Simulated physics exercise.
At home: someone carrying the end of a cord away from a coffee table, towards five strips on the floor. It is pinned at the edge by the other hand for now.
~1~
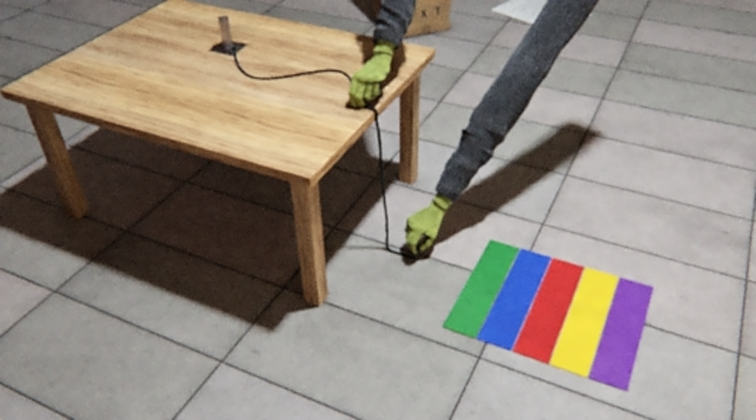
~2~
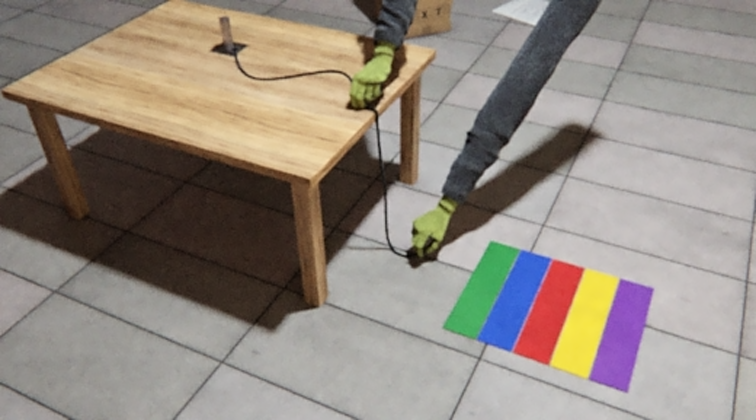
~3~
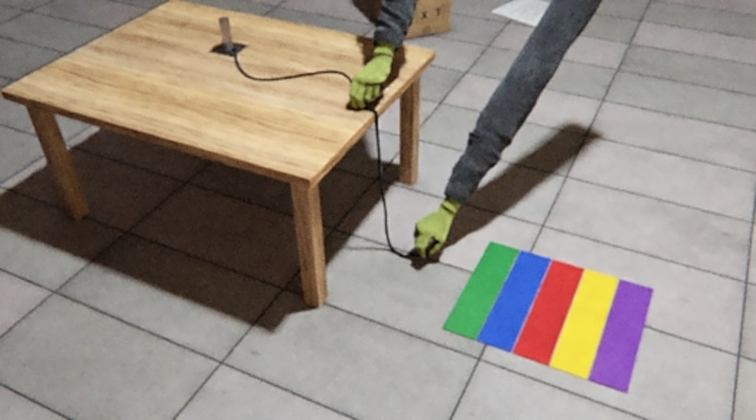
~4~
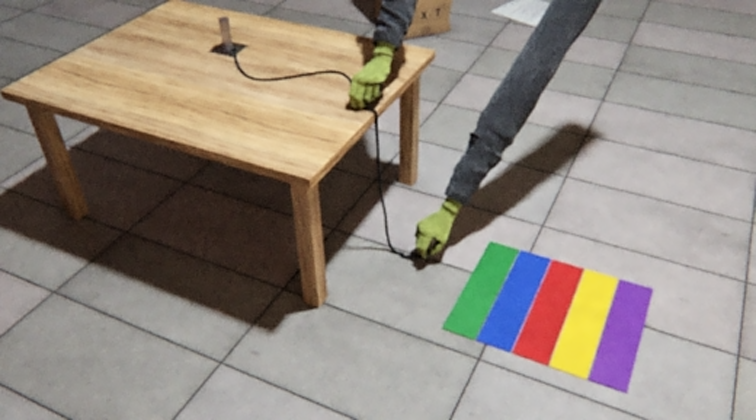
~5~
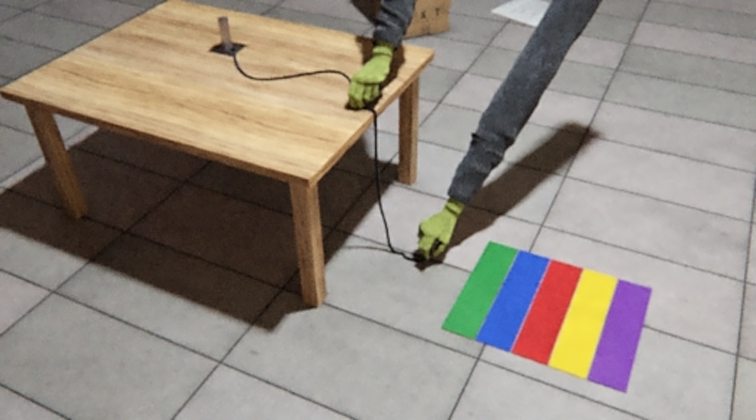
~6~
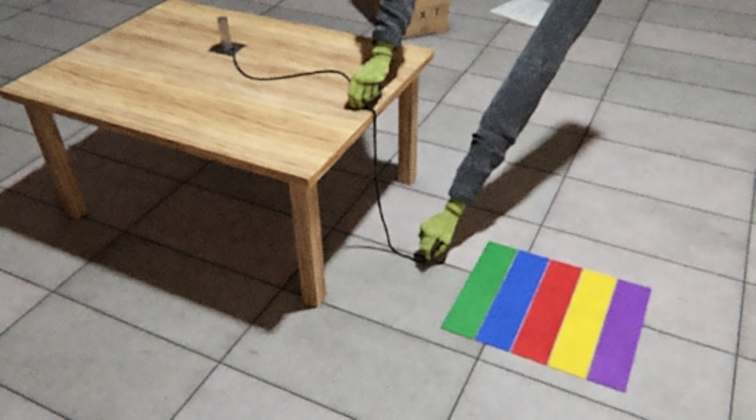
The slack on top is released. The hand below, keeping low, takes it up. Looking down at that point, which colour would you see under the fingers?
You would see yellow.
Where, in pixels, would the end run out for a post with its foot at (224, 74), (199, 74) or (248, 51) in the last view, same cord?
Somewhere near (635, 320), (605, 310) and (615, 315), in that order.
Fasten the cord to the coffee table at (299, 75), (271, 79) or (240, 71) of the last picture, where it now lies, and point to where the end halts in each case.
Roughly (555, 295), (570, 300) and (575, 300).
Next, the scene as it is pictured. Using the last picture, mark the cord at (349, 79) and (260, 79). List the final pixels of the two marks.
I'd say about (367, 98) for one and about (292, 70) for the other.
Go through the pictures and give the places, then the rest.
The first picture shows end (418, 250); green (467, 315); blue (502, 327); red (538, 338); yellow (575, 351); purple (613, 364).
The second picture shows end (424, 253); cord through (238, 63) (283, 78) (350, 79) (375, 113) (384, 179) (387, 236).
The third picture shows end (427, 254).
The fourth picture shows end (428, 255); cord through (238, 63) (283, 78) (350, 80) (374, 114) (380, 179) (388, 237).
The fifth picture shows end (430, 255).
The sixth picture shows end (432, 256); cord through (236, 62) (282, 78) (349, 79) (373, 113) (377, 178) (388, 237).
A little later, end near (536, 288); over red.
Next, end near (569, 299); over red.
When it is tight, end near (590, 305); over yellow. It halts on the yellow strip.
